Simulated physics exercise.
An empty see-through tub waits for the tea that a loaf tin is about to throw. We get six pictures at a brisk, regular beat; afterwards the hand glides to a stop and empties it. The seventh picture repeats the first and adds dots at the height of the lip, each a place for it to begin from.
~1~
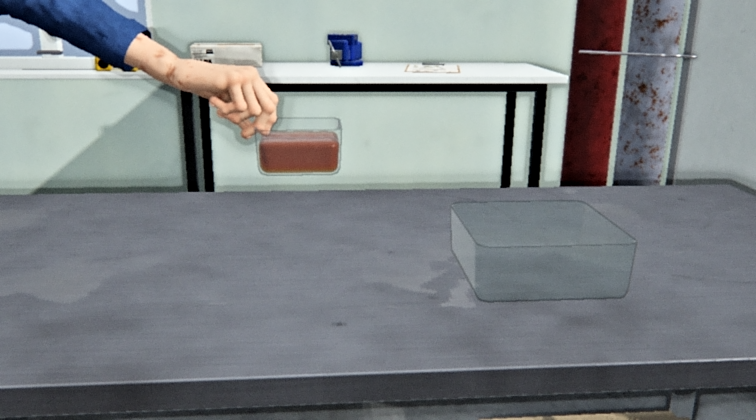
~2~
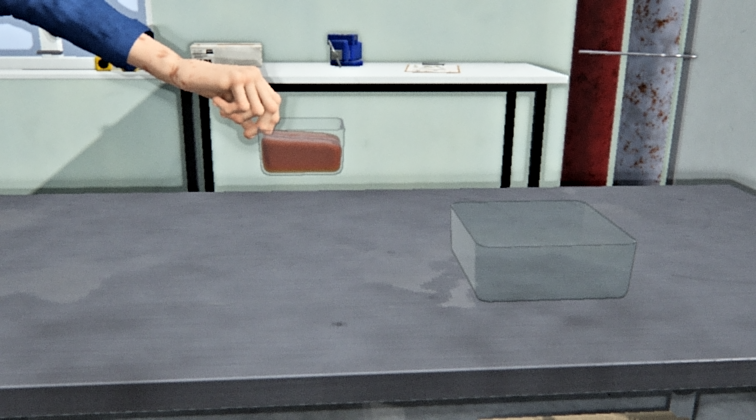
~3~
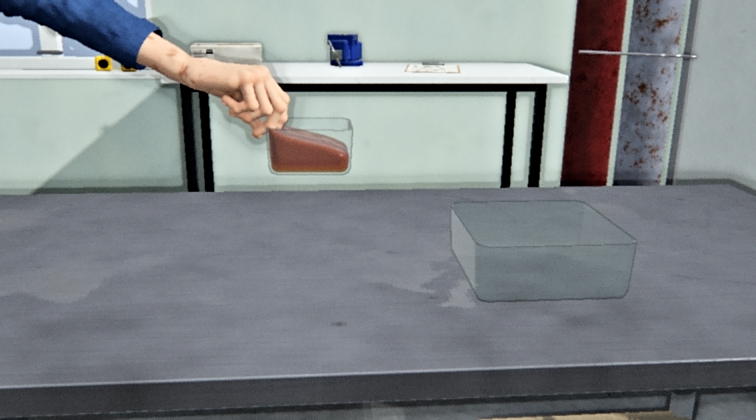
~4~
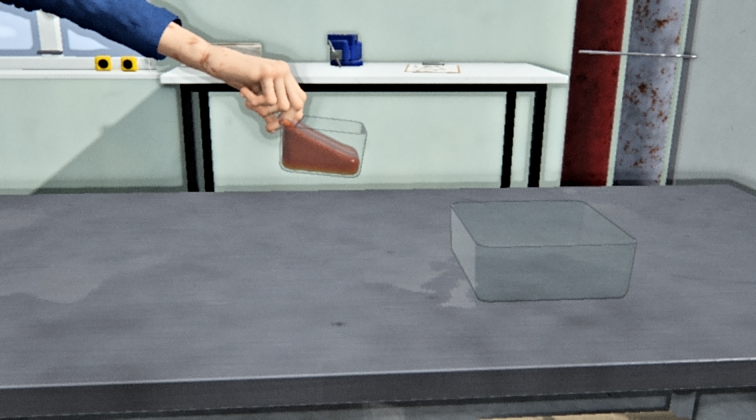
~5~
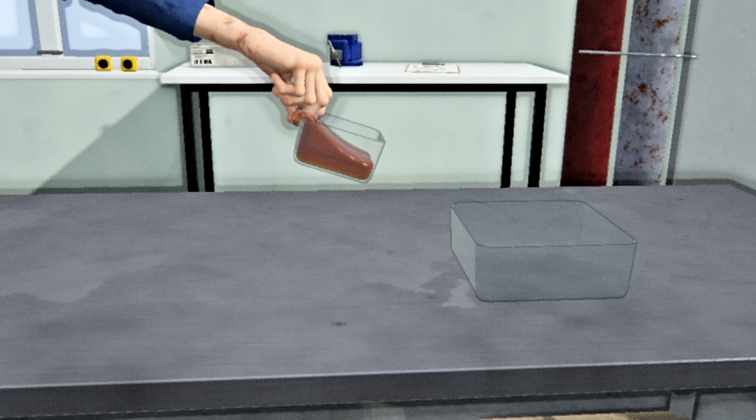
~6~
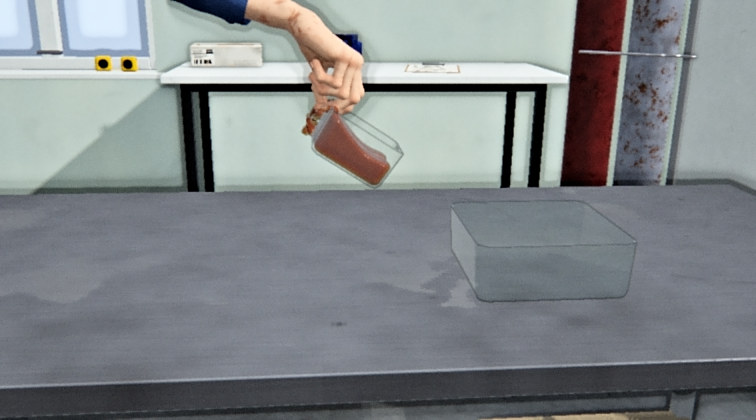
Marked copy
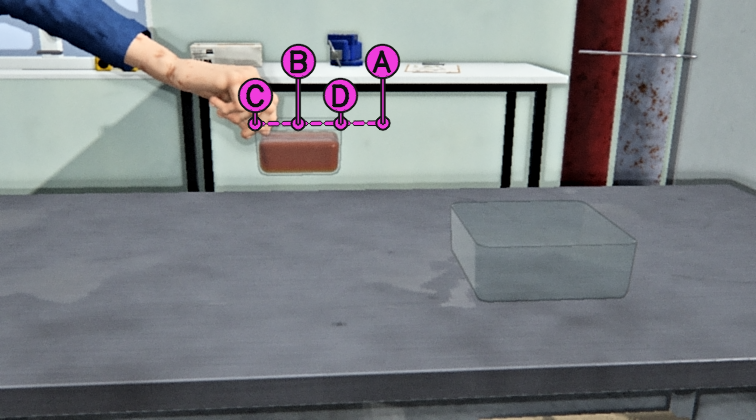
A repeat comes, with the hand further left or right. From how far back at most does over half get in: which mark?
Choose B.
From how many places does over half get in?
Three of the four.
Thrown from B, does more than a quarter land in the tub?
Yes, clearly.
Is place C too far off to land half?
Yes, that goes wrong.
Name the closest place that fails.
Place C.
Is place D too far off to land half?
No.
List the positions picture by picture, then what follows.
Upright, lip at (339, 123); tub from (474, 300) to (626, 296); nothing has left yet.
Upright, lip at (341, 123); nothing has left yet.
Upright, lip at (349, 123); nothing has left yet.
Tipped about 6°, lip at (363, 127); tea is over the rim, down to (292, 120).
Tipped about 18°, lip at (381, 136); tea is over the rim, down to (293, 120).
Tipped about 33°, lip at (399, 147); tea is over the rim, down to (306, 132).
On the marked copy, A at (382, 123); B at (298, 123); C at (255, 123); D at (340, 123).
With A, about 88 % lands in the tub, 7 % falls short and 5 % goes beside or beyond.
With B, about 62 % lands in the tub, 21 % falls short and 17 % goes beside or beyond.
With C, about 10 % lands in the tub, 84 % falls short and 6 % goes beside or beyond.
With D, about 67 % lands in the tub, 11 % falls short and 22 % goes beside or beyond.
